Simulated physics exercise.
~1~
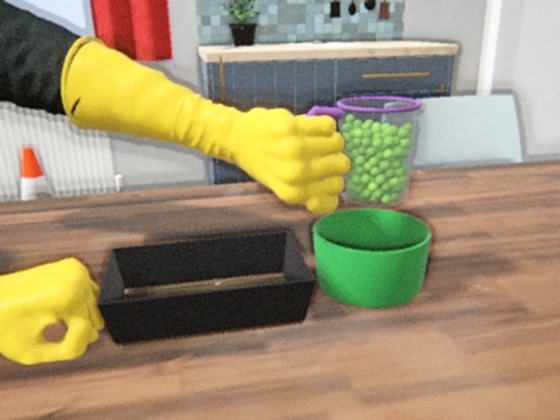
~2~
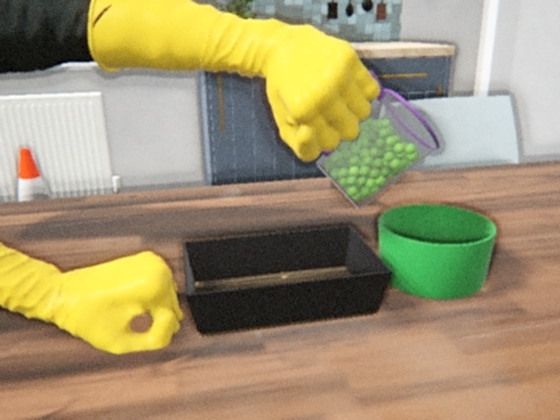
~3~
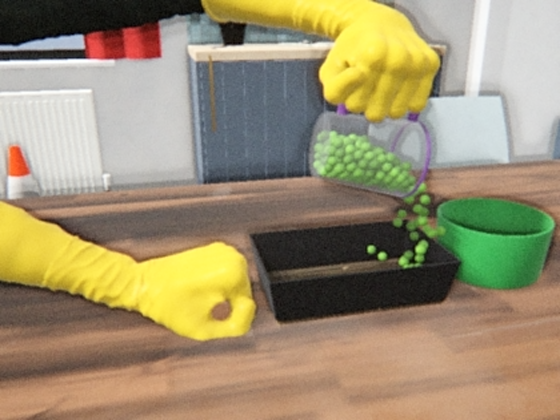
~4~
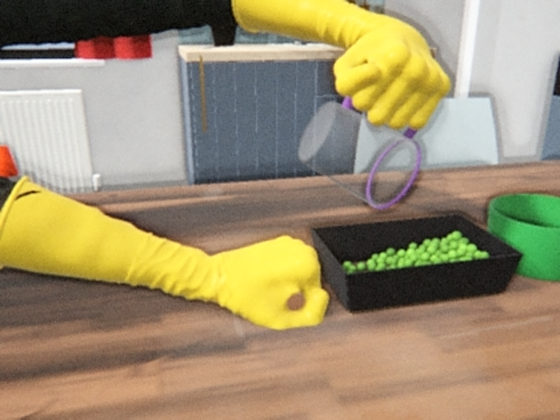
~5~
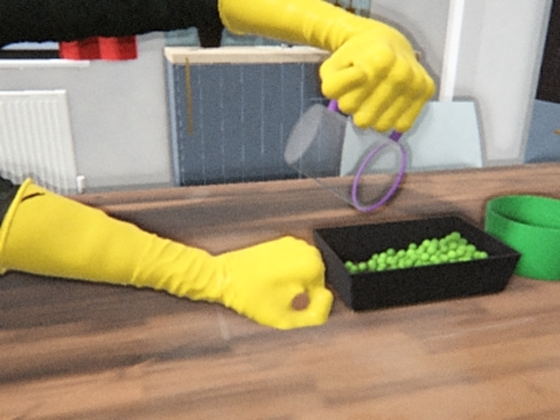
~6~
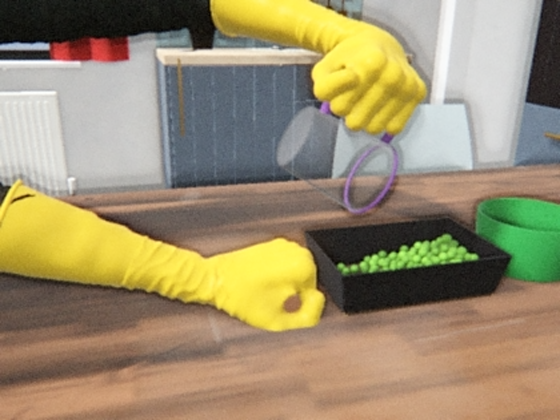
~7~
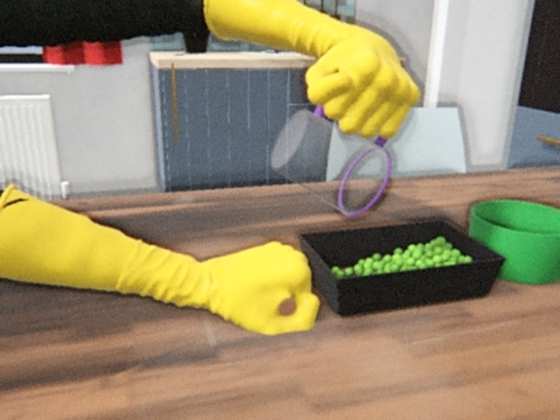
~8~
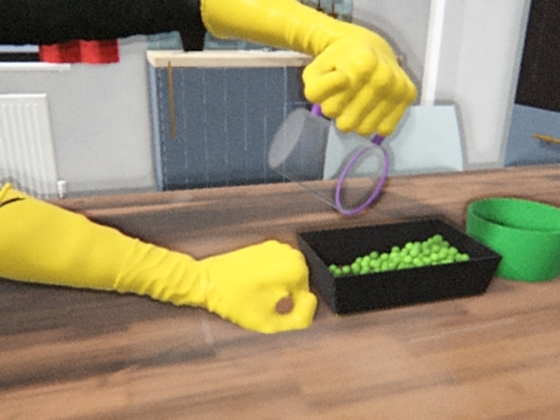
On a wooden table, a yellow-gloved hand tips green peas from a cup into a black tin.
